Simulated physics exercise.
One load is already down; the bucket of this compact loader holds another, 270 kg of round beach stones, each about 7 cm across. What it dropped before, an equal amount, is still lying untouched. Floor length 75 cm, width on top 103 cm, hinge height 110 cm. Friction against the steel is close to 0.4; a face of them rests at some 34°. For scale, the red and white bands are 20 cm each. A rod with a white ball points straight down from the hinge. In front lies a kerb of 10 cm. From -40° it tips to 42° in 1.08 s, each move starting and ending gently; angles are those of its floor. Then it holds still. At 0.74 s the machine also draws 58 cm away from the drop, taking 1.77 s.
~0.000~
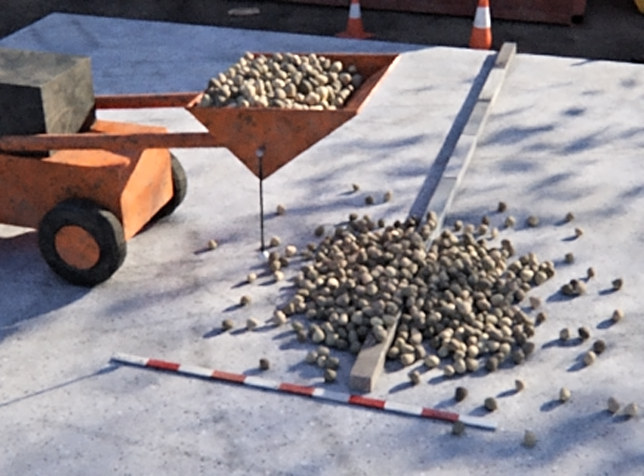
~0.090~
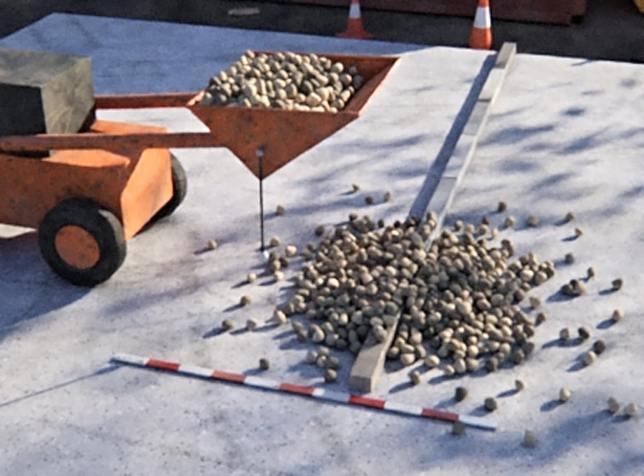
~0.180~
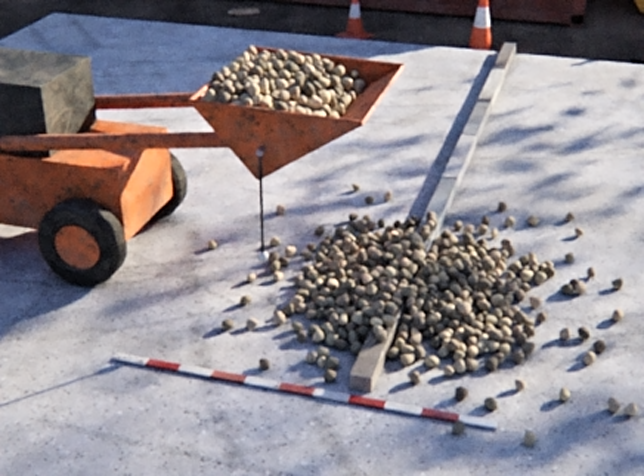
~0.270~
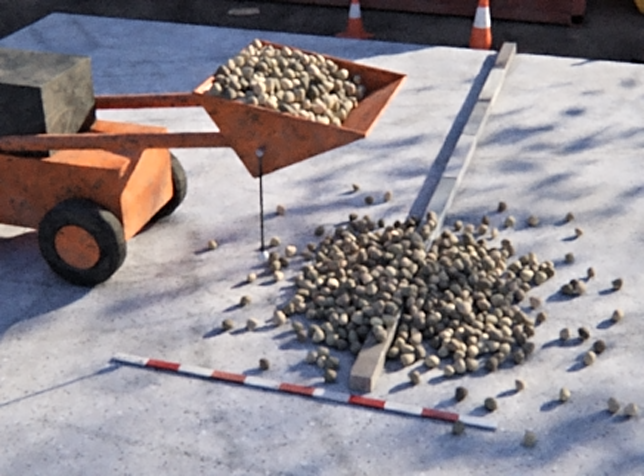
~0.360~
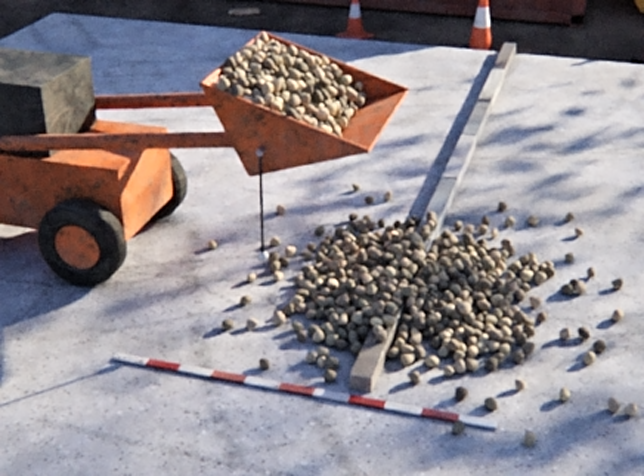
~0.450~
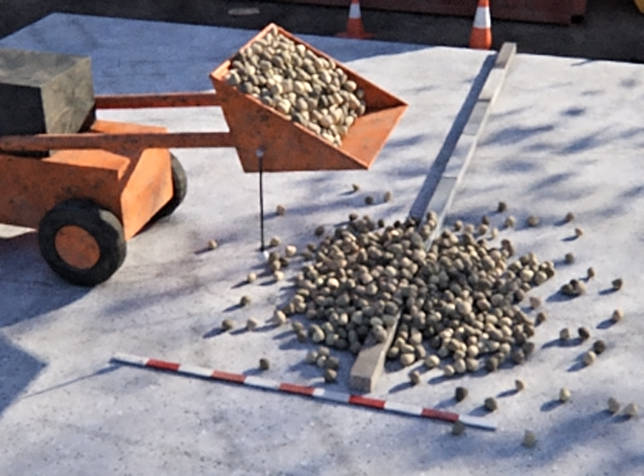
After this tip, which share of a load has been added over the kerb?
Roughly 32 per cent of a load more.
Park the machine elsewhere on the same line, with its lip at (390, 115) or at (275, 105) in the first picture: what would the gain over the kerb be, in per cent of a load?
First some 65, then 0 per cent.
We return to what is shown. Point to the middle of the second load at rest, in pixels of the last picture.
Near (379, 270).
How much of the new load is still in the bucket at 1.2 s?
Roughly 30 per cent is still inside.
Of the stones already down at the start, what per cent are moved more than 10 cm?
About 15 per cent.
After 0.8 s the floor is at 29°; in per cent of one load, 100 in the bucket, 53 on this side of the kerb, 47 over the kerb; the foremost stones are at (636, 337).
After 1.2 s the floor is at 42°; in per cent of one load, 31 in the bucket, 118 on this side of the kerb, 51 over the kerb; the foremost stones are at (636, 337).
After 3.0 s the floor is at 42°; in per cent of one load, 0 in the bucket, 121 on this side of the kerb, 79 over the kerb; the foremost stones are at (642, 331).
After 5.4 s the floor is at 42°; in per cent of one load, 0 in the bucket, 121 on this side of the kerb, 79 over the kerb; the foremost stones are at (642, 331). Net gain over the kerb, 32.
